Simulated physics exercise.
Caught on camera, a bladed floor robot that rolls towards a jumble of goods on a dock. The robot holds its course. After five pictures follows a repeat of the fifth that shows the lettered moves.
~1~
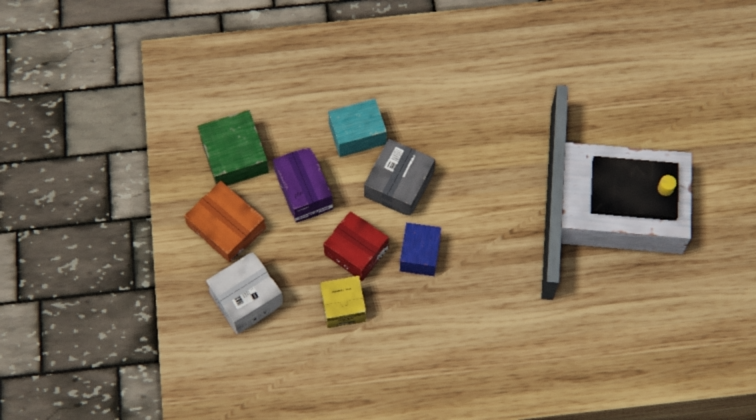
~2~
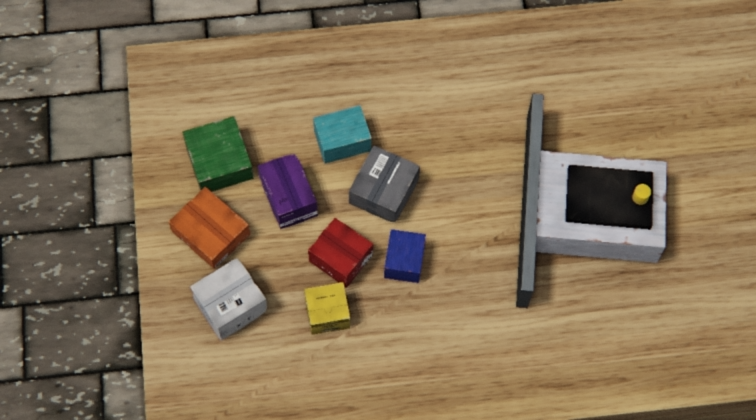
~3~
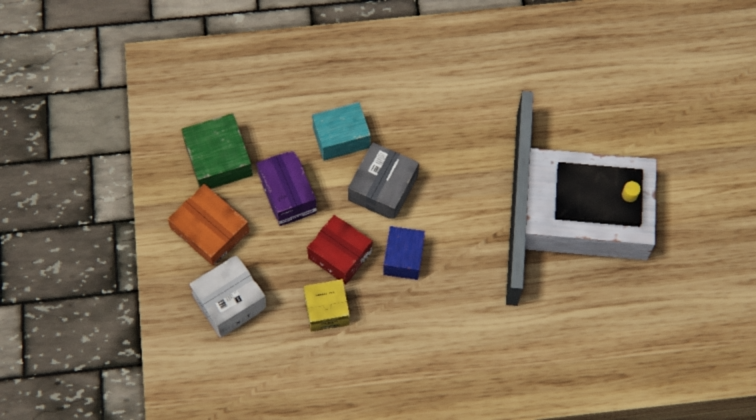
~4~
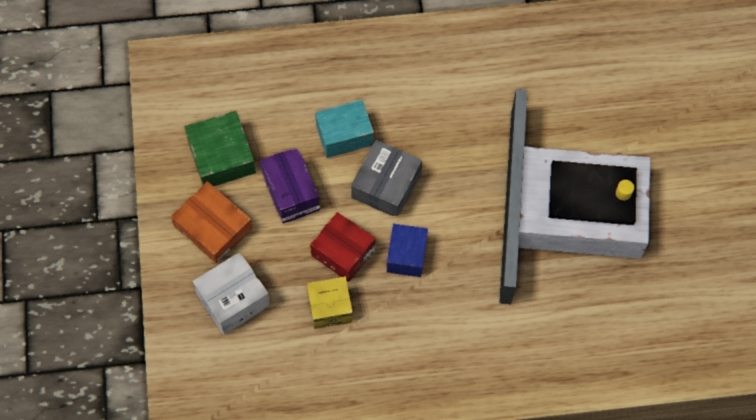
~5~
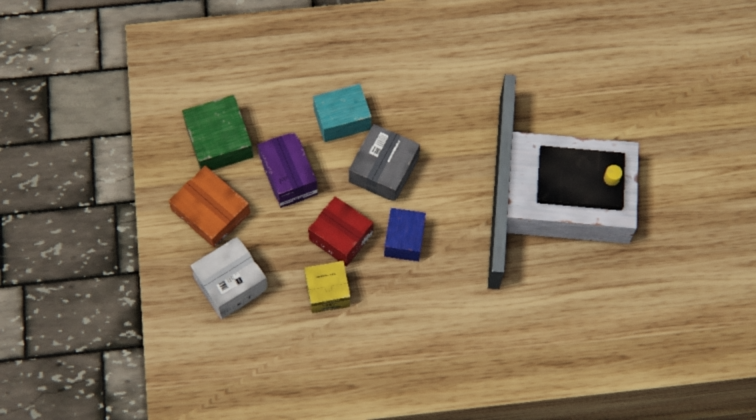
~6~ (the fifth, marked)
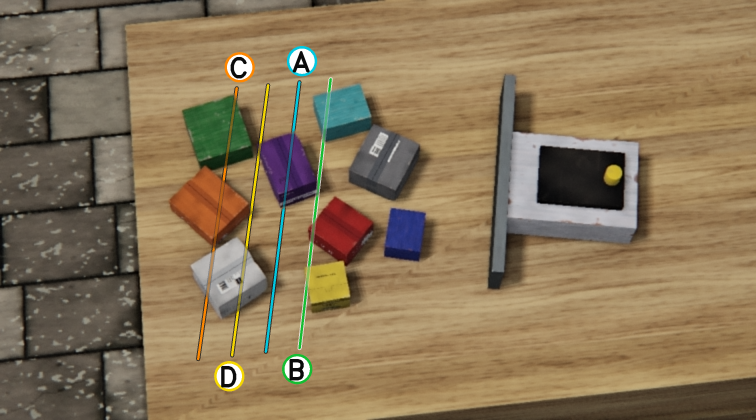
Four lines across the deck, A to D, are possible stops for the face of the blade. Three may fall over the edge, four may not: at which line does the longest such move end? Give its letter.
No farther than C.
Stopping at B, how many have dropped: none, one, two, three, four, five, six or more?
The count is none.
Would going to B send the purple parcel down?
No.
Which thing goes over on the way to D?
The orange parcel goes over.
On the marked copy, A at (283, 212); B at (316, 209); C at (218, 219); D at (251, 215).
With C. Early on, robot (473, 187); blue crate (374, 238); red parcel (324, 233).
Further on, robot (370, 198); orange parcel (171, 208); green crate (188, 127).
At the end, robot (290, 206); orange parcel over the edge; white parcel over the edge; two fallen.
As for the rest, A is within the limit but short; B is within the limit but short; D is within the limit but short.
